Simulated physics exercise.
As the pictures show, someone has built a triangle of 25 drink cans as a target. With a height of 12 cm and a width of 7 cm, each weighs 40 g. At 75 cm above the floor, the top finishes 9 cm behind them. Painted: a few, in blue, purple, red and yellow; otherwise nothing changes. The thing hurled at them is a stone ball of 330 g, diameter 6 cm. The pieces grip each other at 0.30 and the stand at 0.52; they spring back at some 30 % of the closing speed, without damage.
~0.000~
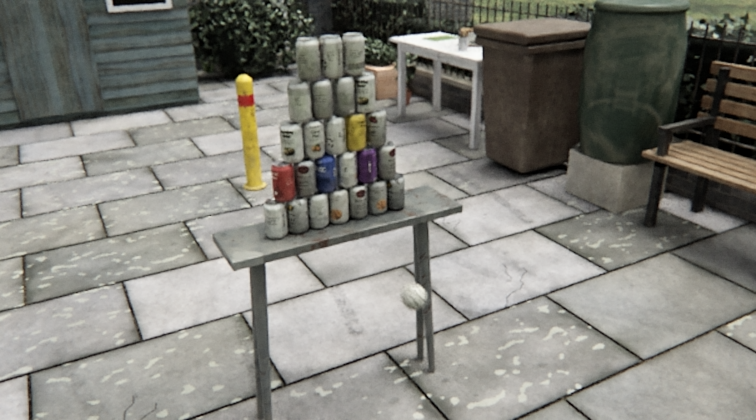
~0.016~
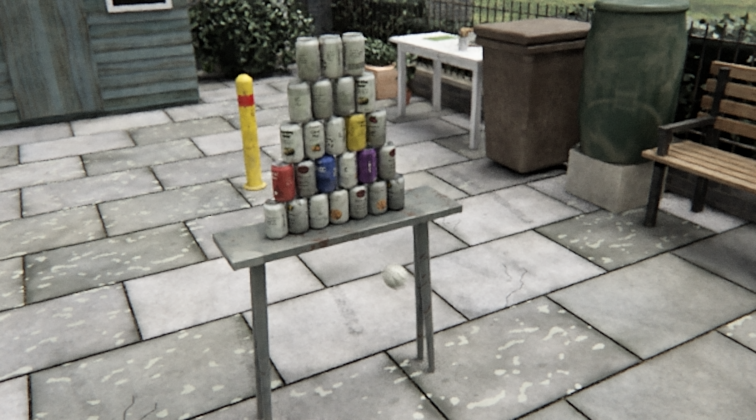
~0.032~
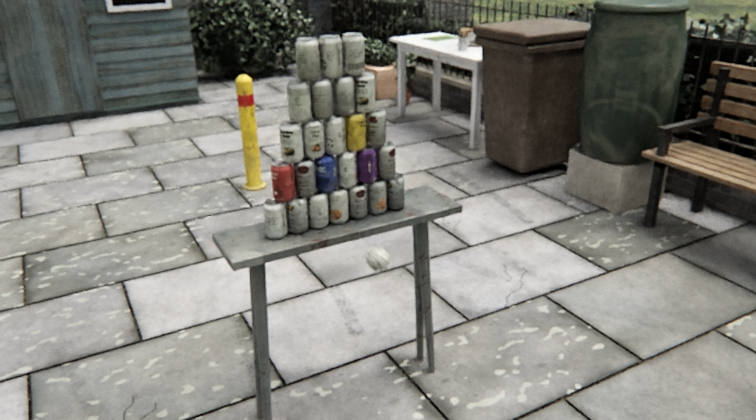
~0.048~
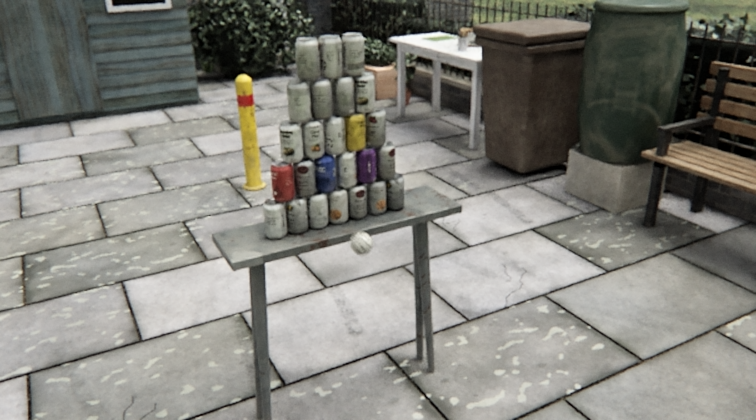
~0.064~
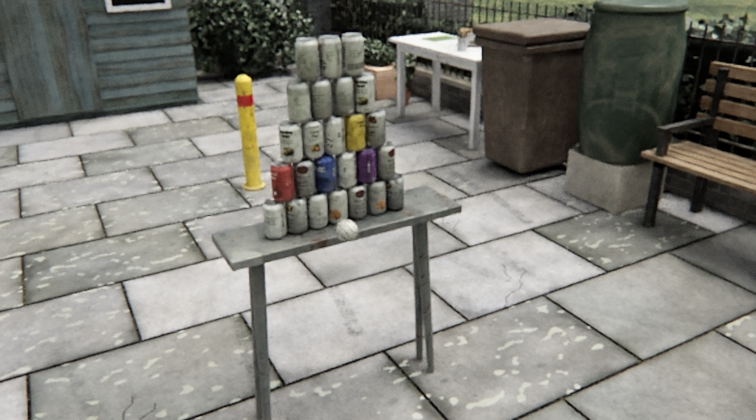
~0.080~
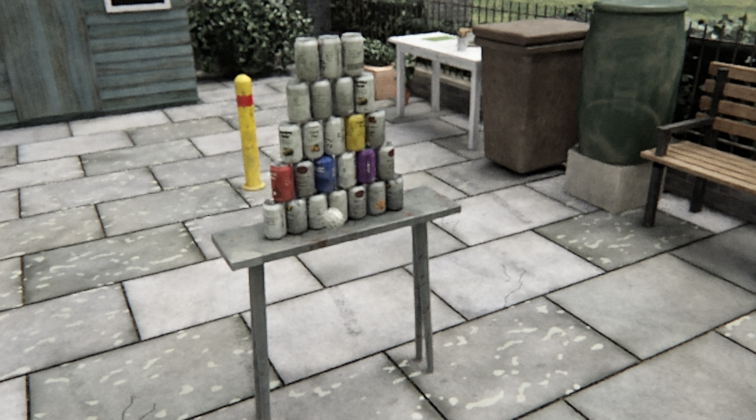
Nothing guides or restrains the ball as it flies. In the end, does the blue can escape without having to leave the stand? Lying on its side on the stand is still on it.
No.
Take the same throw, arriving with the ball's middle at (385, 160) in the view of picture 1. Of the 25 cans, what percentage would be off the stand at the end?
That way, 30 per cent.
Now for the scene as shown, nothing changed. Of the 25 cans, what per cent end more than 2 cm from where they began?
It comes to 60 percent shifted.
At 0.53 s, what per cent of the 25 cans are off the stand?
By then 20 %.
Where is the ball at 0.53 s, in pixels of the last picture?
Look close to (209, 259).
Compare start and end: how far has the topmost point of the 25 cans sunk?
12 cm.
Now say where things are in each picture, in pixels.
In the first frame (we follow the side turned to the camera; the camera pans a little), ball (414, 296) 11 cm from contact, 5.8 m/s; blue can (319, 175); yellow can (352, 134); purple can (363, 167); no piece has moved.
The second frame shows ball (395, 277) after contact, 5.7 m/s; blue can (319, 175).
The third frame shows ball (378, 259) after contact, 5.7 m/s; blue can (319, 175).
The fourth frame shows ball (362, 244) after contact, 5.7 m/s; blue can (318, 175).
The fifth frame shows ball (347, 230) after contact, 5.7 m/s; blue can (318, 175).
The sixth frame shows ball (333, 219) after contact, 5.7 m/s; blue can (318, 175); purple can (361, 168); yellow can (351, 134); no piece has moved.
Around 0.24 s, ball still moving; none of the 25 cans off the stand, 16 disturbed; blue can tipped 30°; red can tipped 45°.
Around 0.53 s, ball still moving; 5 of the 25 cans off the stand; blue can tipped 58°, 58 cm lower; red can tipped 58°, 14 cm lower.
Around 0.89 s, ball still moving; 12 of the 25 cans off the stand; blue can on its side; red can on its side.
Around 1.34 s, ball still moving; 14 of the 25 cans off the stand; blue can on its side; red can on its side.
Finally (1.6 s), ball rolling away; 14 of the 25 cans off the stand; blue can on its side; red can on its side; purple can unmoved. Seen by the last camera, middles, blue can near (144, 339), red can near (281, 313).
